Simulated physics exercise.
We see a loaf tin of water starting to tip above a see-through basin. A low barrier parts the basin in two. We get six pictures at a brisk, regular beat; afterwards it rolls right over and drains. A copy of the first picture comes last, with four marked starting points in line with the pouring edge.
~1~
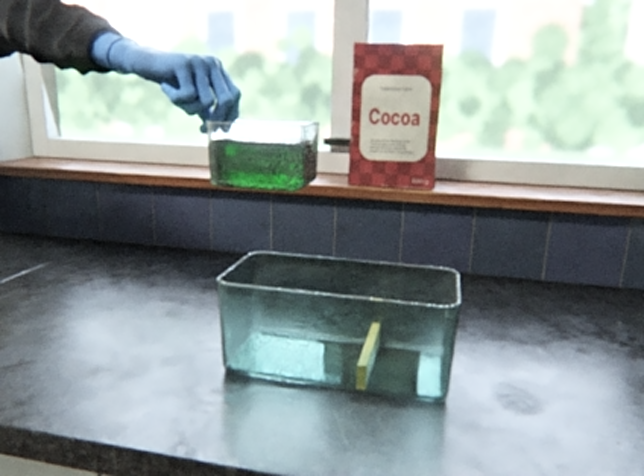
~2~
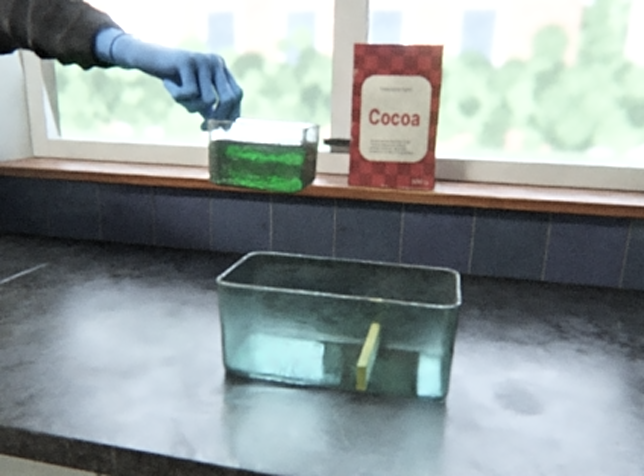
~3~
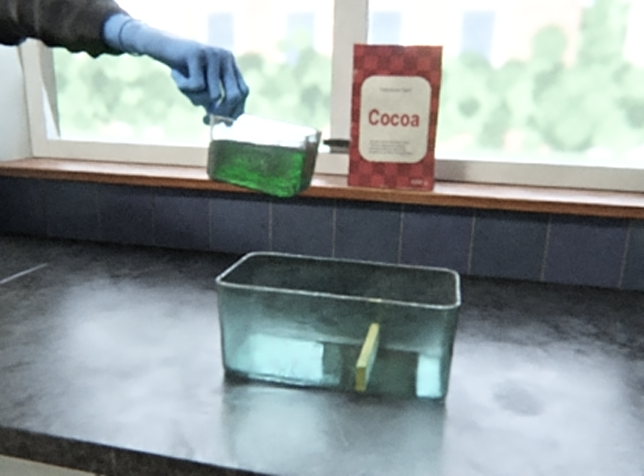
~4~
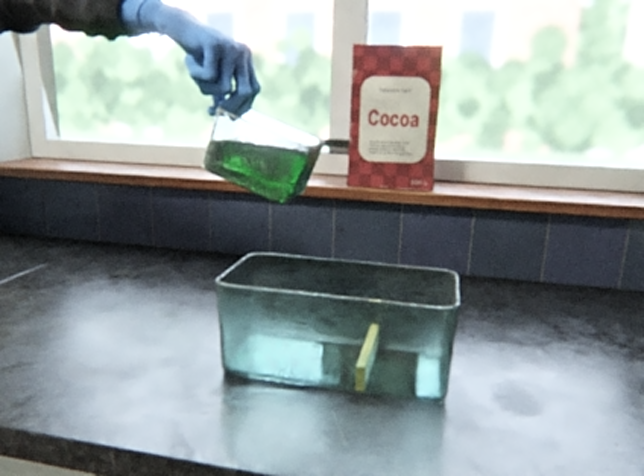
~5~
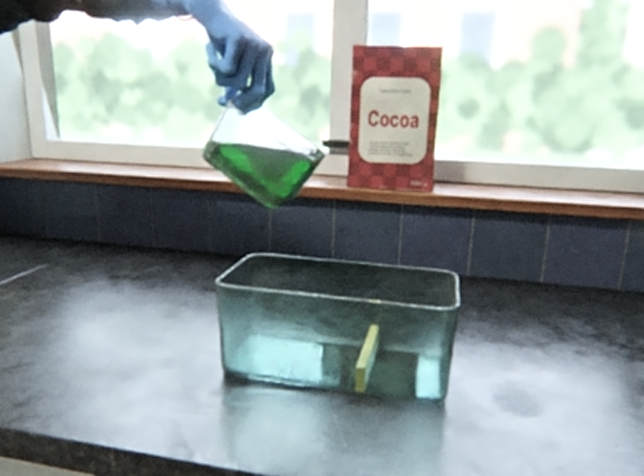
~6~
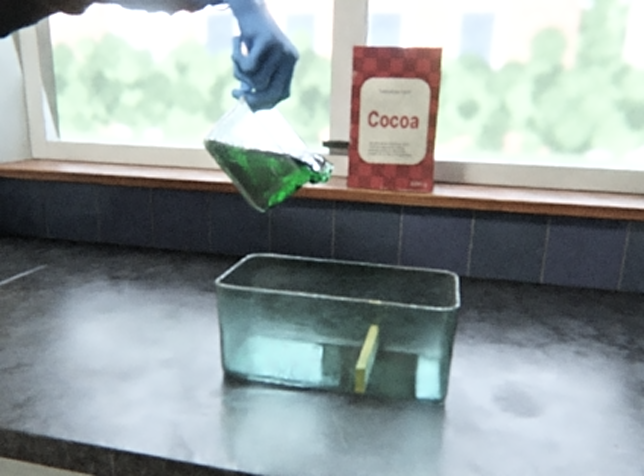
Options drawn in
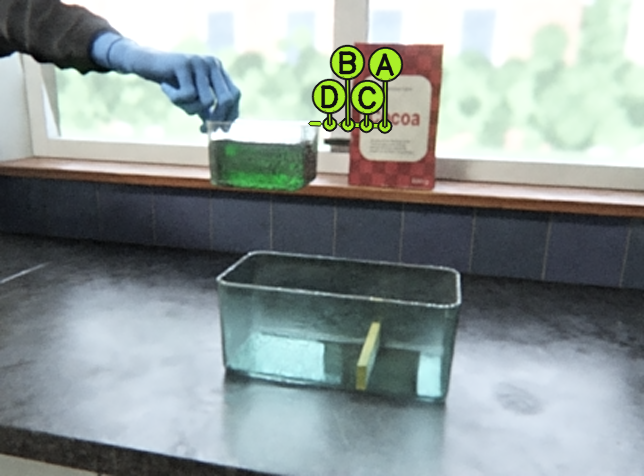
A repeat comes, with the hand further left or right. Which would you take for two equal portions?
Go for D.
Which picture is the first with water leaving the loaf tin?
In picture 5.
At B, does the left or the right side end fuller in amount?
The right one.
In lime, A at (384, 126); B at (347, 124); C at (366, 125); D at (329, 124).
Choosing A, about 28 % ends left of the wall and 69 % right of it; 3 % is lost outside.
Choosing B, about 28 % ends left of the wall and 68 % right of it; 3 % is lost outside.
Choosing C, about 23 % ends left of the wall and 73 % right of it; 3 % is lost outside.
Choosing D, about 45 % ends left of the wall and 54 % right of it.
